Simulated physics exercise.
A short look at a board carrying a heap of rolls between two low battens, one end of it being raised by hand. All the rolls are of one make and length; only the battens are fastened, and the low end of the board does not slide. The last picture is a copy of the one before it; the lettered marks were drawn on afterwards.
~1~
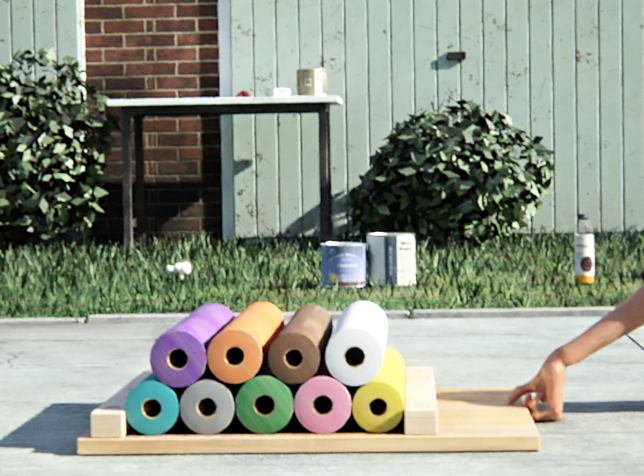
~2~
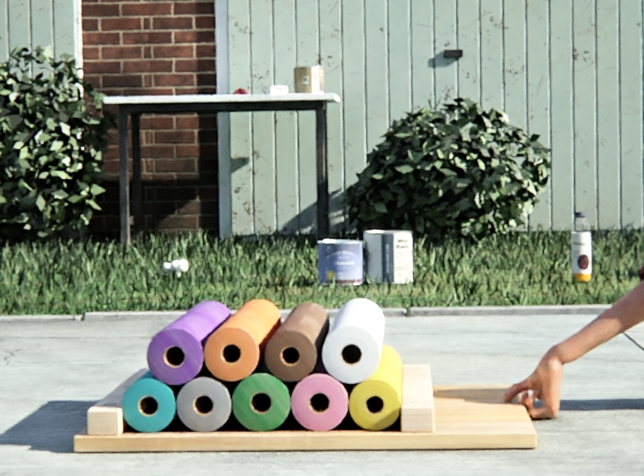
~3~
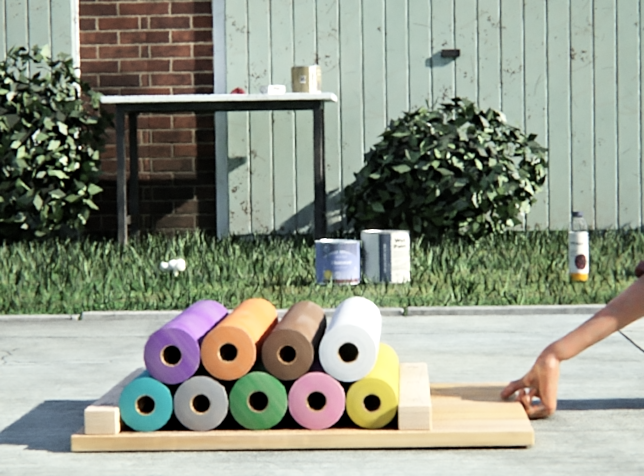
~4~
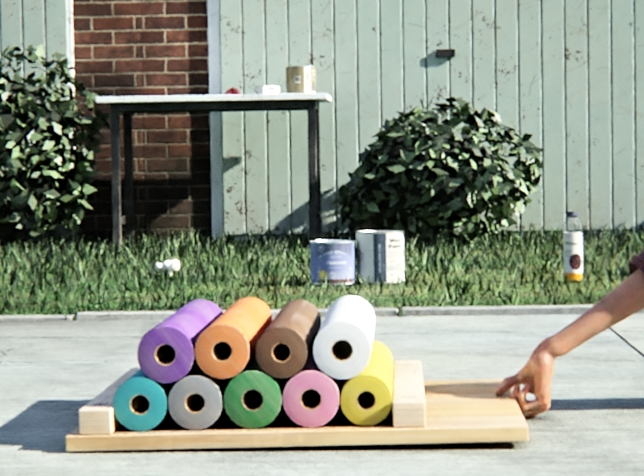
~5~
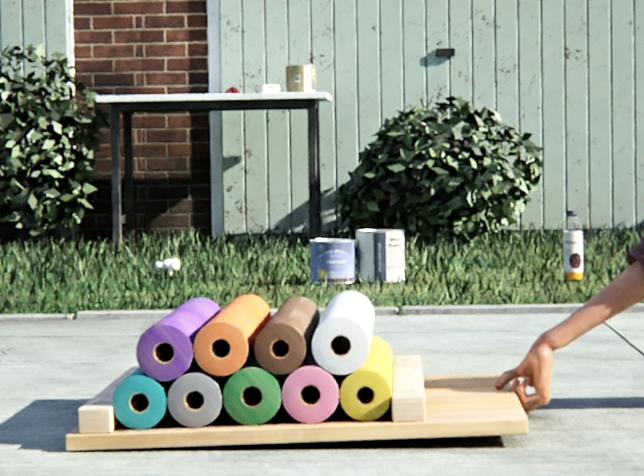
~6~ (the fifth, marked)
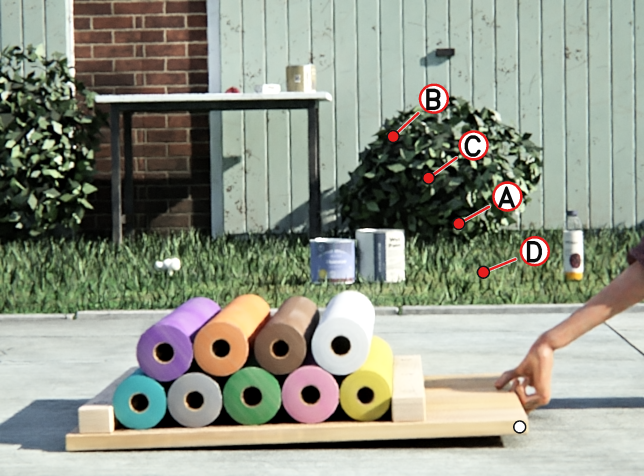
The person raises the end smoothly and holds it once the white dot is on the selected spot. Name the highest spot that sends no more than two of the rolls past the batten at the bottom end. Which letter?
No higher than A.
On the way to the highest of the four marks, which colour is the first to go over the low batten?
The purple one.
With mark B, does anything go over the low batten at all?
At B: Yes.
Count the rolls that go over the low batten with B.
At B the number is four.
On the copy, A at (459, 223); B at (393, 136); C at (429, 178); D at (484, 272); the white dot at (519, 427).
On A. First, board at 17°.
Then, board at 28°.
Finally, board at 28°, two over the low batten (purple, orange).
By contrast, B four over the low batten (brown, white, purple, orange); C four over the low batten (brown, white, purple, orange); D one over the low batten (purple).
